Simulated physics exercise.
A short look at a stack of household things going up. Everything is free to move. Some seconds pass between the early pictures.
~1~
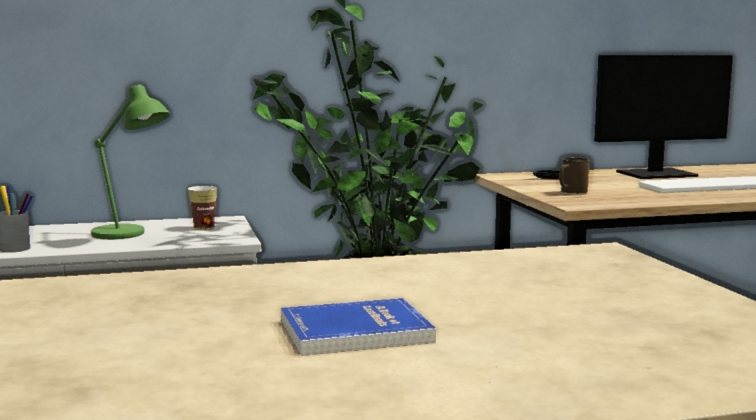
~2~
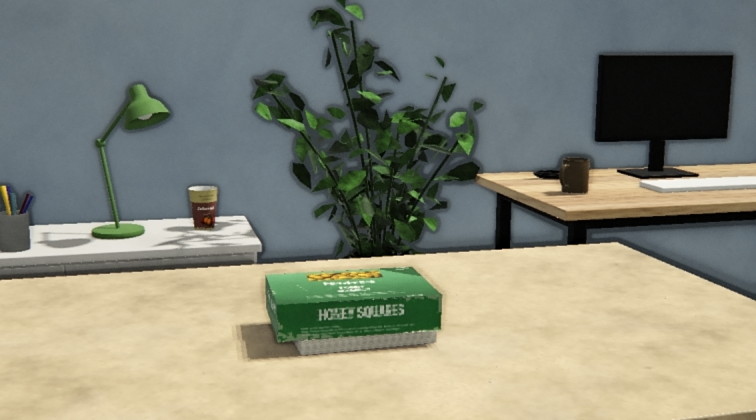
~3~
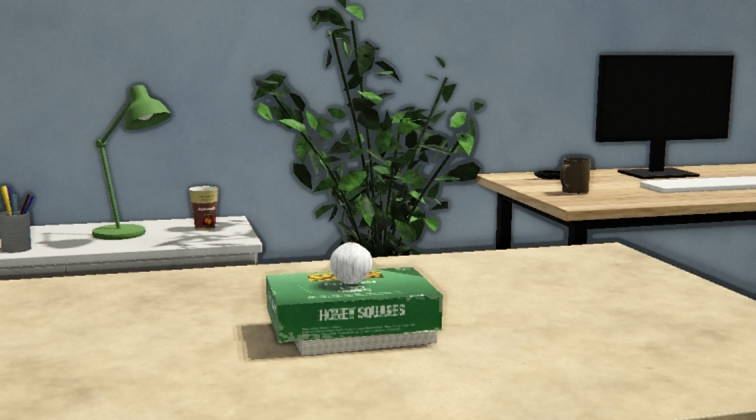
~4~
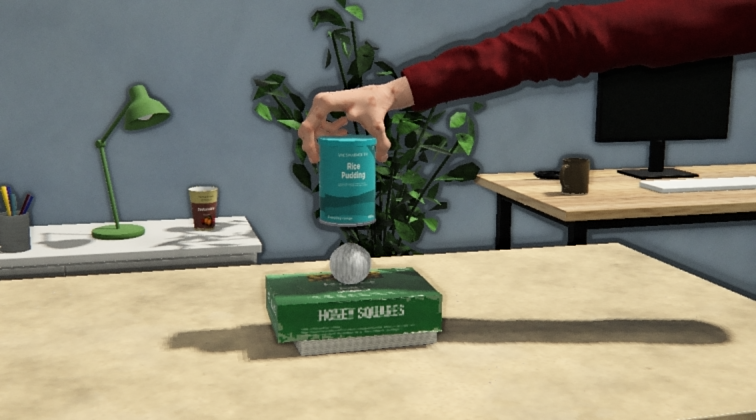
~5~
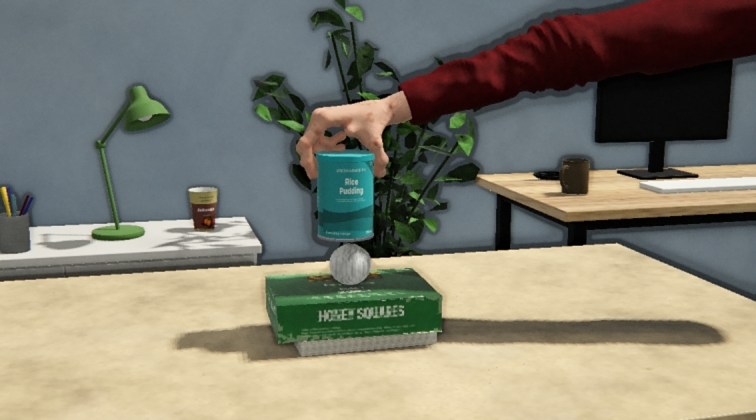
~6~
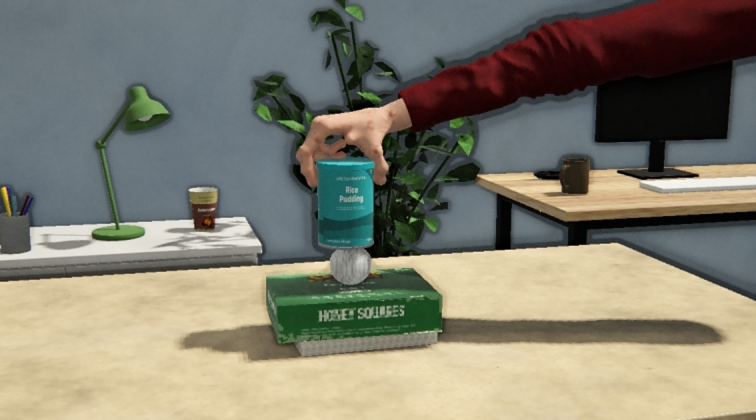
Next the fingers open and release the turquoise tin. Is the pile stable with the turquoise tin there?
Here the pile gives way.
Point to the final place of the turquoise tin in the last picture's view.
At about (75, 330).
Then, 0.50 s after the last picture, turquoise tin now fallen.
Then, 0.70 s after the last picture, things are still on the move.
Then, 1.00 s after the last picture, as before.
At rest, fallen, turquoise tin; the other 3 in place. Seen from the same camera at the end, turquoise tin near (75, 330). The pile loses its balance.
